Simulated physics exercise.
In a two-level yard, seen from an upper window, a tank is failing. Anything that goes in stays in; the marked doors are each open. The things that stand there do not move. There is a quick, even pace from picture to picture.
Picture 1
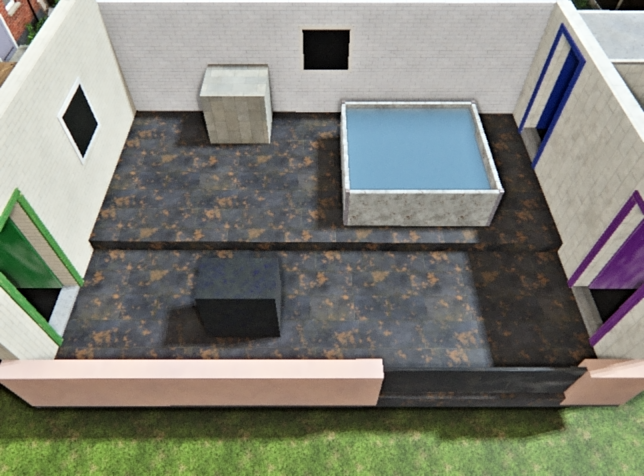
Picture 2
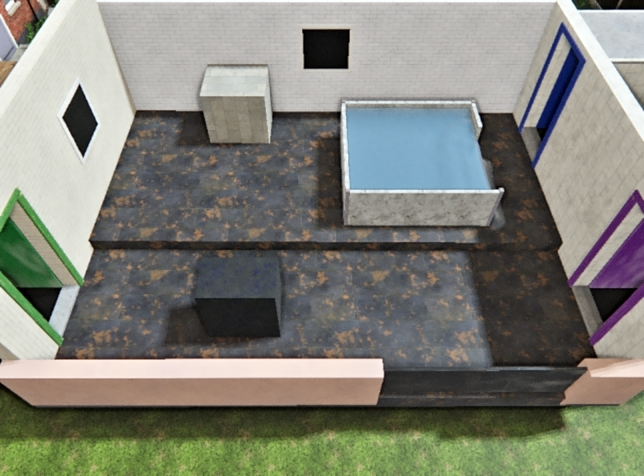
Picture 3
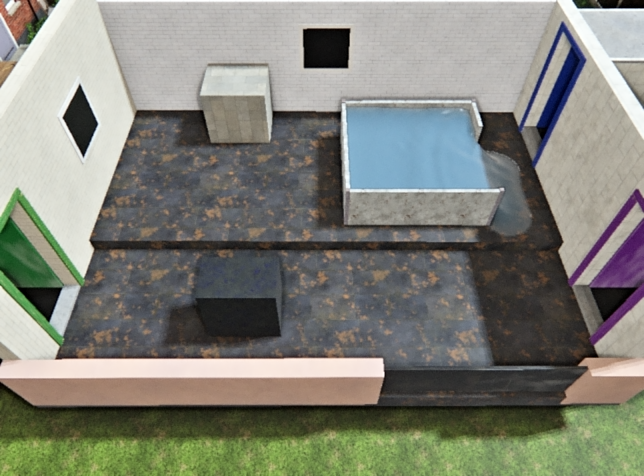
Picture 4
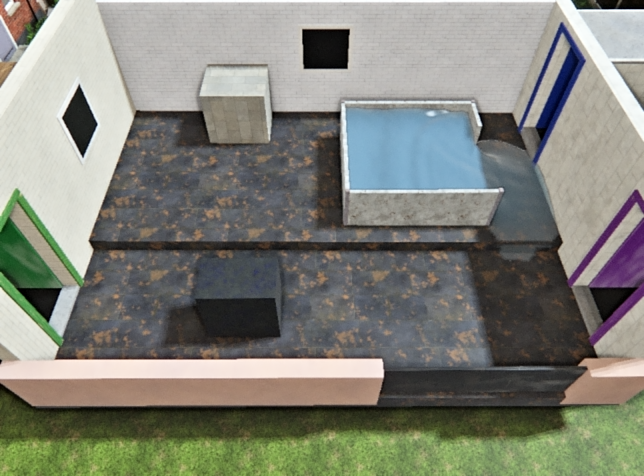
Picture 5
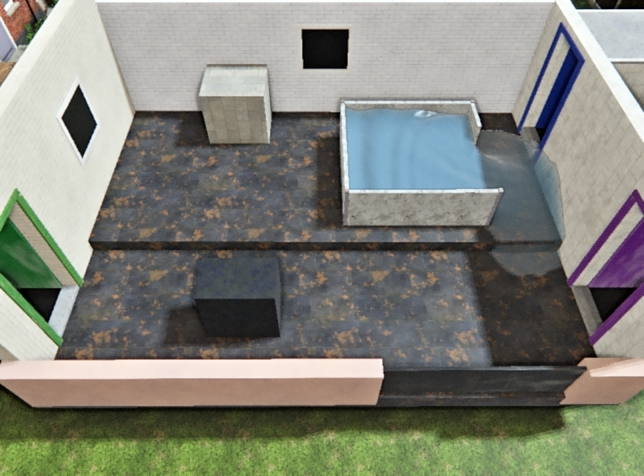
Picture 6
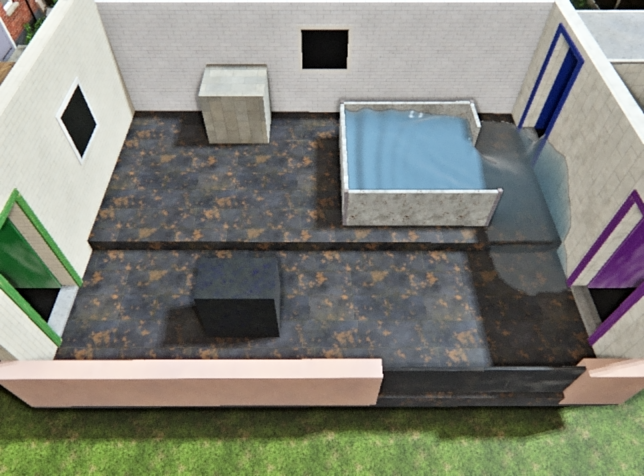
The video shows a walled two-level yard where a stone tank of water opens on its right side, and water pours out, spreads across the dark upper floor to the right wall, and runs down onto the lower level.
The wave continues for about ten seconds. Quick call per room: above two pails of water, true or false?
Green door: True; purple door: True; blue door: True.
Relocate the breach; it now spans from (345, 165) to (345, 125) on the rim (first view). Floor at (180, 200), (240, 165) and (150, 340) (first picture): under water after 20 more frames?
Submerged, submerged, submerged.
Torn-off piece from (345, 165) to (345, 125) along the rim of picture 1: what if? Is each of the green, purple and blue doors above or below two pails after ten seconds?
Here's how it goes: The green door overshoots, the purple door overshoots, the blue door comes in low.
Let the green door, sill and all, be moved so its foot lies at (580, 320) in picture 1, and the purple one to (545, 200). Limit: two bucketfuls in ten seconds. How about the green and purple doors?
As I see it, the green door overshoots the mark while the purple door overshoots the mark.
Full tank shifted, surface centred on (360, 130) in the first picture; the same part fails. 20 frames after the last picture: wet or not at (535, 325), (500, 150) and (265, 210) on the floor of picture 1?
Point by point: Swamped; swamped; still bare.
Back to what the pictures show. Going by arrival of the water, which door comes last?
The green one.
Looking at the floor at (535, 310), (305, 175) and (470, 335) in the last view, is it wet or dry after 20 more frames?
First spot soaked, second not wet, third soaked.
A moment on, water covers 15 % of the floor; the green door not reached, the purple door wet at the sill, nothing in, the blue door over two buckets in.
Next, water covers 25 % of the floor; the green door not reached, the purple door under two buckets in, the blue door over two buckets in.
Then, water covers 45 % of the floor; the green door not reached, the purple door over two buckets in, the blue door far over two buckets in.
Later, water covers 80 % of the floor; the green door under two buckets in, the purple door far over two buckets in, the blue door far over two buckets in.
In the end, water covers 80 % of the floor; the green door far over two buckets in, the purple door far over two buckets in, the blue door far over two buckets in.
